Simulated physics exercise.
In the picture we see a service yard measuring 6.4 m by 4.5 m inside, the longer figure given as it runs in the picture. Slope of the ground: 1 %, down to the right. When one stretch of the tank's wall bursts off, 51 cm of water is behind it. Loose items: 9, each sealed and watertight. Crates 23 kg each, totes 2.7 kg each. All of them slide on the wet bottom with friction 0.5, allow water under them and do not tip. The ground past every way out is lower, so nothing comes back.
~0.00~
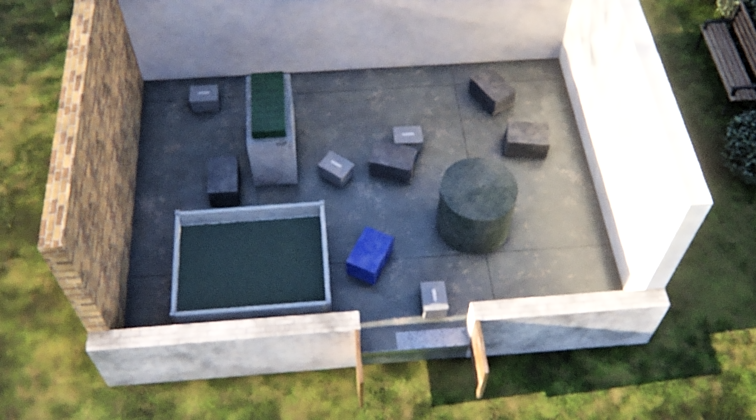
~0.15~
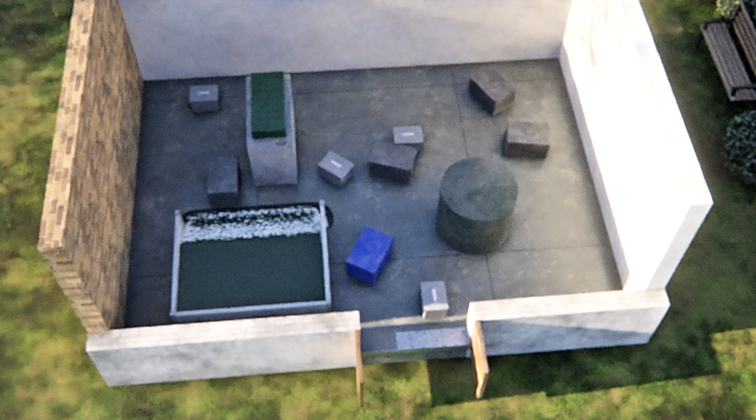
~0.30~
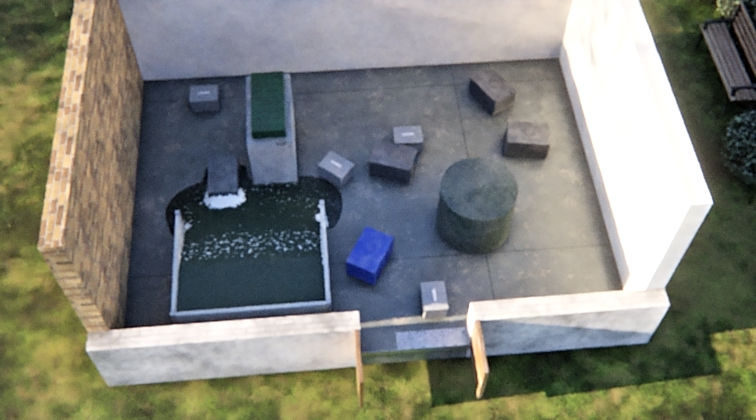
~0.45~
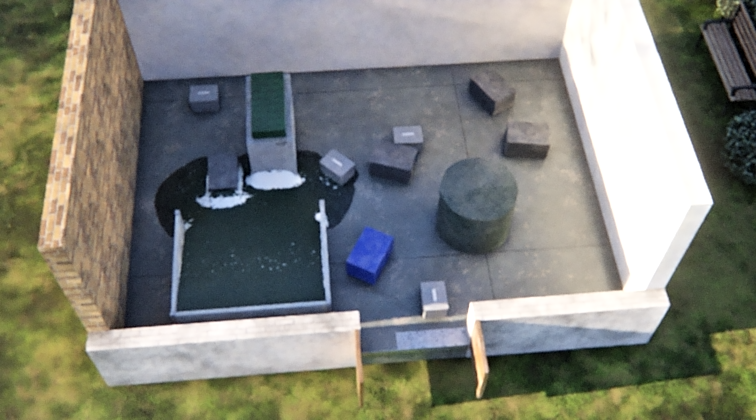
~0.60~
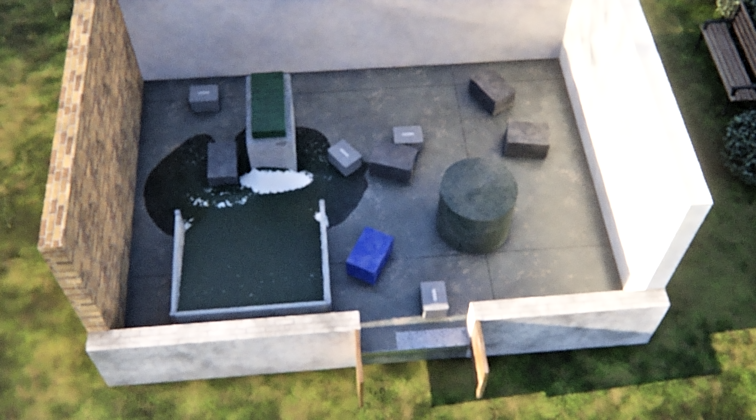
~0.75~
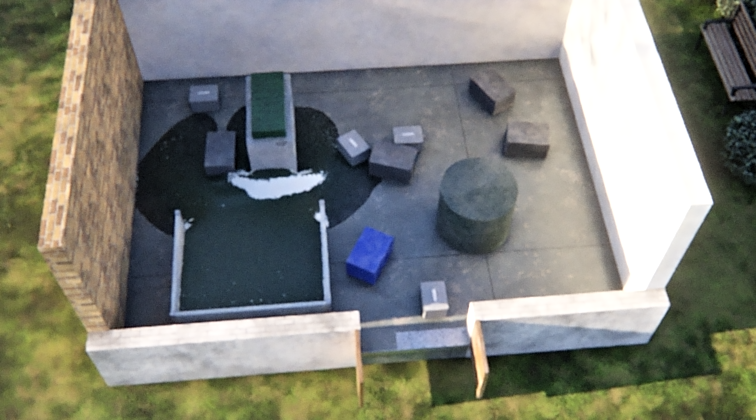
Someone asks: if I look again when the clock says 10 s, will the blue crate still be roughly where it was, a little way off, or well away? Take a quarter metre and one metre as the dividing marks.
It will be roughly where it was.
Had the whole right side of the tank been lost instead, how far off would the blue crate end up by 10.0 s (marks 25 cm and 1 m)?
The blue crate is swept a long way.
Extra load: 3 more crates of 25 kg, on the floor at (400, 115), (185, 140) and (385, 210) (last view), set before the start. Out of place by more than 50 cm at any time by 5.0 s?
In turn: More, over, under.
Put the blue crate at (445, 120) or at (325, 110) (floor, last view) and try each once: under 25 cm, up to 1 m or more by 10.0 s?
In turn: It gets carried off; it moves a short way.
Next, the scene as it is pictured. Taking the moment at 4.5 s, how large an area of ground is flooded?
Wet: Near 22 m2.
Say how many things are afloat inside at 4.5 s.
At that time the total is 3.
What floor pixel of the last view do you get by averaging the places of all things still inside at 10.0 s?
They average out to somewhere around (463, 178).
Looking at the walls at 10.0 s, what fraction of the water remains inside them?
98 %.
After 2.0 s the blue crate is near (370, 249), 0.0 m from its start, aground; 0 of 9 are out; 2 afloat.
After 4.5 s the blue crate is near (370, 249), 0.0 m from its start, aground; 0 of 9 are out; 3 afloat.
After 7.0 s the blue crate is near (370, 249), 0.0 m from its start, aground; 0 of 9 are out; 4 afloat.
After 10.0 s the blue crate is near (370, 249), 0.0 m from its start, aground; 1 of 9 are out; 3 afloat.
